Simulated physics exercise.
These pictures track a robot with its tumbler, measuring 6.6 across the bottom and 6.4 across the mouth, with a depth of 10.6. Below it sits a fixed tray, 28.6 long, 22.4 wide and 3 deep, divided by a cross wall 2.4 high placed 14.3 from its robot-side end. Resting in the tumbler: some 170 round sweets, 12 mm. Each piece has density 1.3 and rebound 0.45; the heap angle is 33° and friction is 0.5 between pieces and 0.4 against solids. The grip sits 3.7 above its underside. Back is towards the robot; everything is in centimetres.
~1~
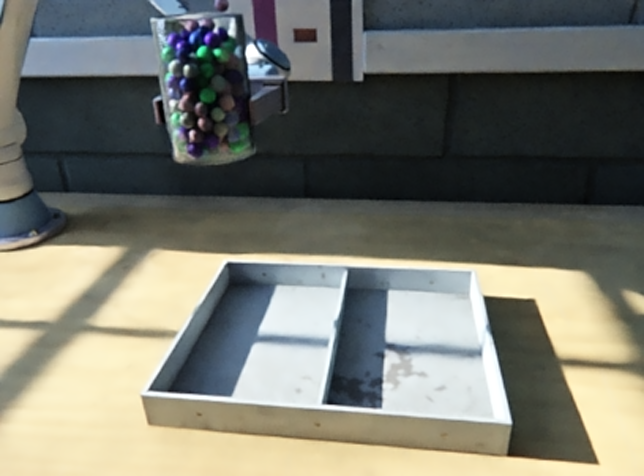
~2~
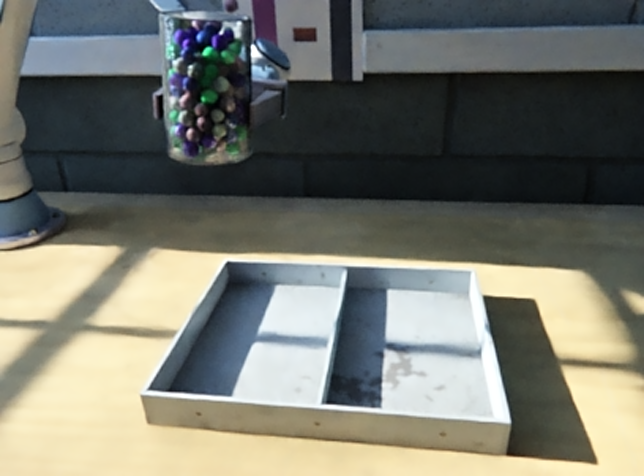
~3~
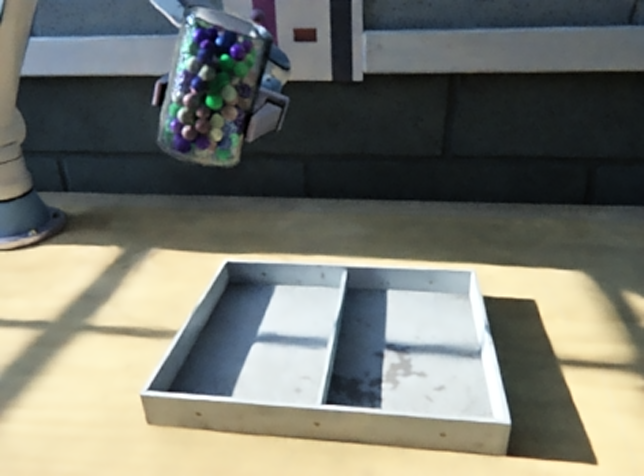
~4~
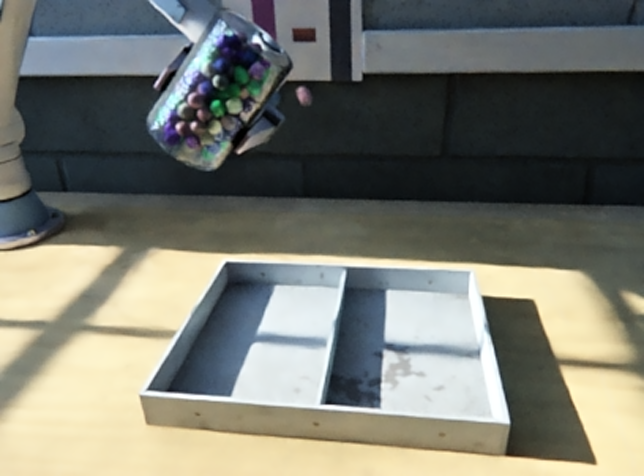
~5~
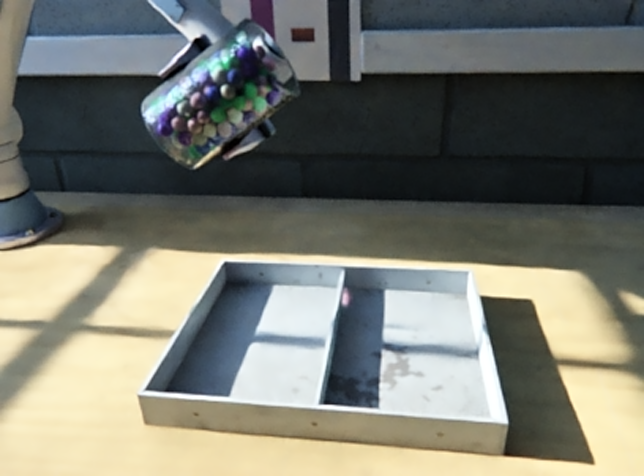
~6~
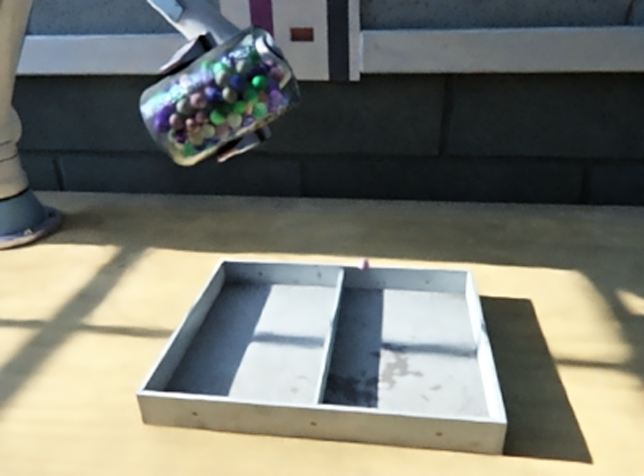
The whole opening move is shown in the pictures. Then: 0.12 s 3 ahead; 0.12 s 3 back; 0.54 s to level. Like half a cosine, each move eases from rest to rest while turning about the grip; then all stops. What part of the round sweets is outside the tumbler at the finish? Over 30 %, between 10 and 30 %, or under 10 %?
Under 10 %.
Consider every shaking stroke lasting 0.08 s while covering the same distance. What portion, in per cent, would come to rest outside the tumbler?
It would be near 15 per cent.
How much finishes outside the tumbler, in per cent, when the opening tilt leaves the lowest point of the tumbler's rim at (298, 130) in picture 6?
Somewhere around 20 %.
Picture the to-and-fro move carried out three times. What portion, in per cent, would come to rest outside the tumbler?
10 per cent or so.
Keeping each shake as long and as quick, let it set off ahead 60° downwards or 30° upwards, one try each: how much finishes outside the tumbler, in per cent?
Near 0 and 5 percent respectively.
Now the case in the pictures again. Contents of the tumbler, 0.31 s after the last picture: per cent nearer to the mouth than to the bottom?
About 45 per cent.
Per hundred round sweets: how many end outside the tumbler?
Estimate: Roughly 5 %.
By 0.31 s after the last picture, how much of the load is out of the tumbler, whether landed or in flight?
I'd say some 5 percent.
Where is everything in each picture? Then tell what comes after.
The first frame shows tumbler middle at (207, 90), level; upper third of the load around (206, 58), from x 170 to 245, top at y 5; 168 in the tumbler.
The second frame shows tumbler middle at (208, 89), tilted 6° forward; upper third of the load around (206, 57), from x 170 to 240, top at y 5.
The third frame shows tumbler middle at (213, 91), tilted 21° forward; upper third of the load around (218, 62), from x 170 to 260, top at y 15.
The fourth frame shows tumbler middle at (218, 94), tilted 41° forward; upper third of the load around (225, 69), from x 160 to 305, top at y 40; 167 in the tumbler, 1 in flight or on a rim.
The fifth frame shows tumbler middle at (221, 98), tilted 56° forward; upper third of the load around (228, 77), from x 160 to 350, top at y 45; 167 in the tumbler, 1 in the far-side part.
The sixth frame shows tumbler middle at (221, 99), tilted 62° forward; upper third of the load around (227, 80), from x 155 to 365, top at y 55; 167 in the tumbler, 1 in the far-side part.
Then, 0.31 s after the last picture, tilted 59° forward, highest piece 28 above the table; 161 in the tumbler, 1 in the far-side part, 6 in flight or on a rim.
Then, 0.62 s after the last picture, tilted 12° forward, highest piece 30 above the table; 159 in the tumbler, 7 in the far-side part, 2 in the robot-side part.
Then, 0.98 s after the last picture, level, highest piece 30 above the table; 159 in the tumbler, 7 in the far-side part, 2 in the robot-side part.
Then, 2.03 s after the last picture, level, highest piece 30 above the table; 159 in the tumbler, 7 in the far-side part, 2 in the robot-side part.
Final count, 159 in the tumbler, 7 in the far-side part, 2 in the robot-side part. That is 5 % outside the tumbler.
